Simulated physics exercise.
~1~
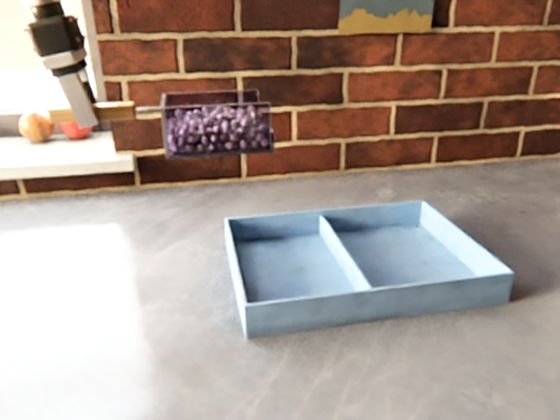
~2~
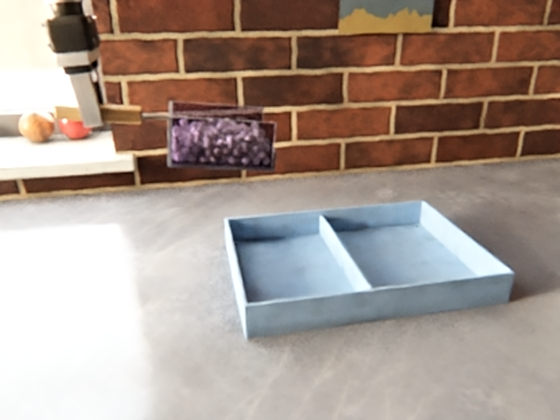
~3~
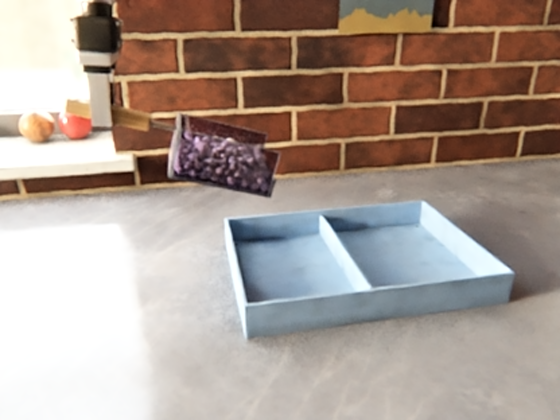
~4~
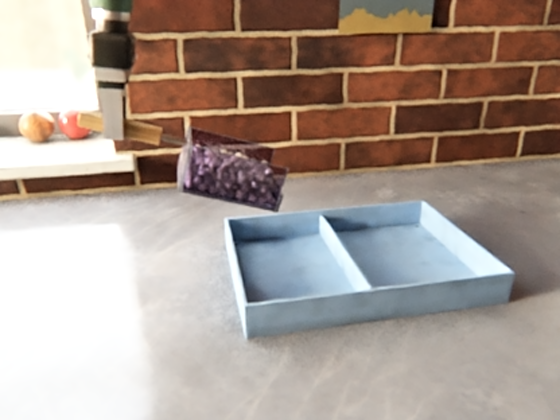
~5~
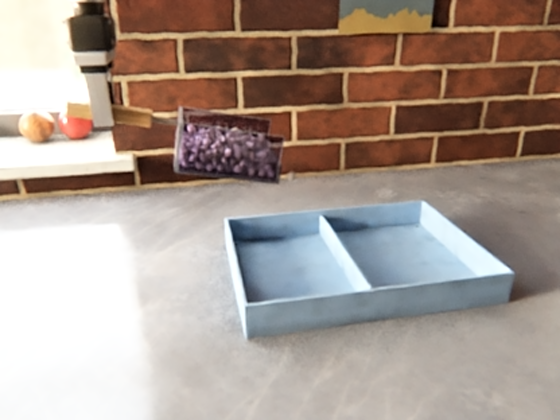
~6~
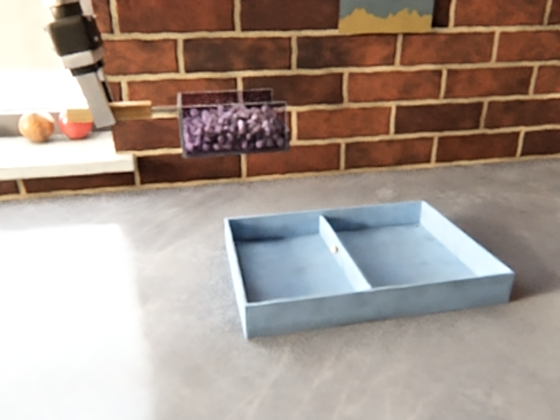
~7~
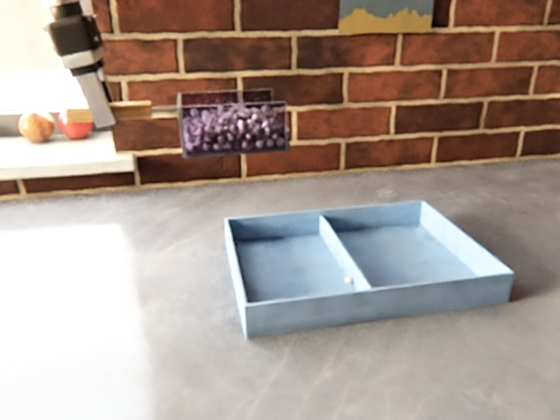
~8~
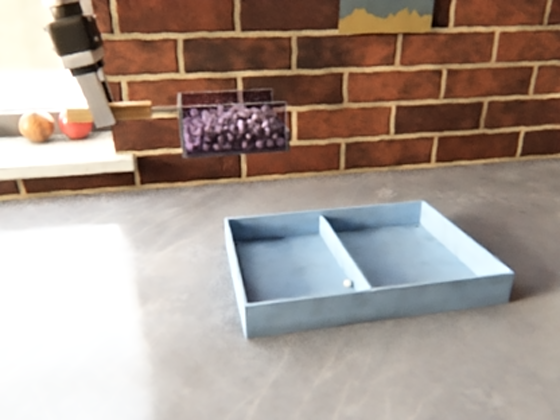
A robot arm carried a clear box of purple beads toward a divided blue tray on a gray counter, dipped and tipped it slightly, then raised and leveled it, leaving the box still nearly full and just a single bead in the tray.
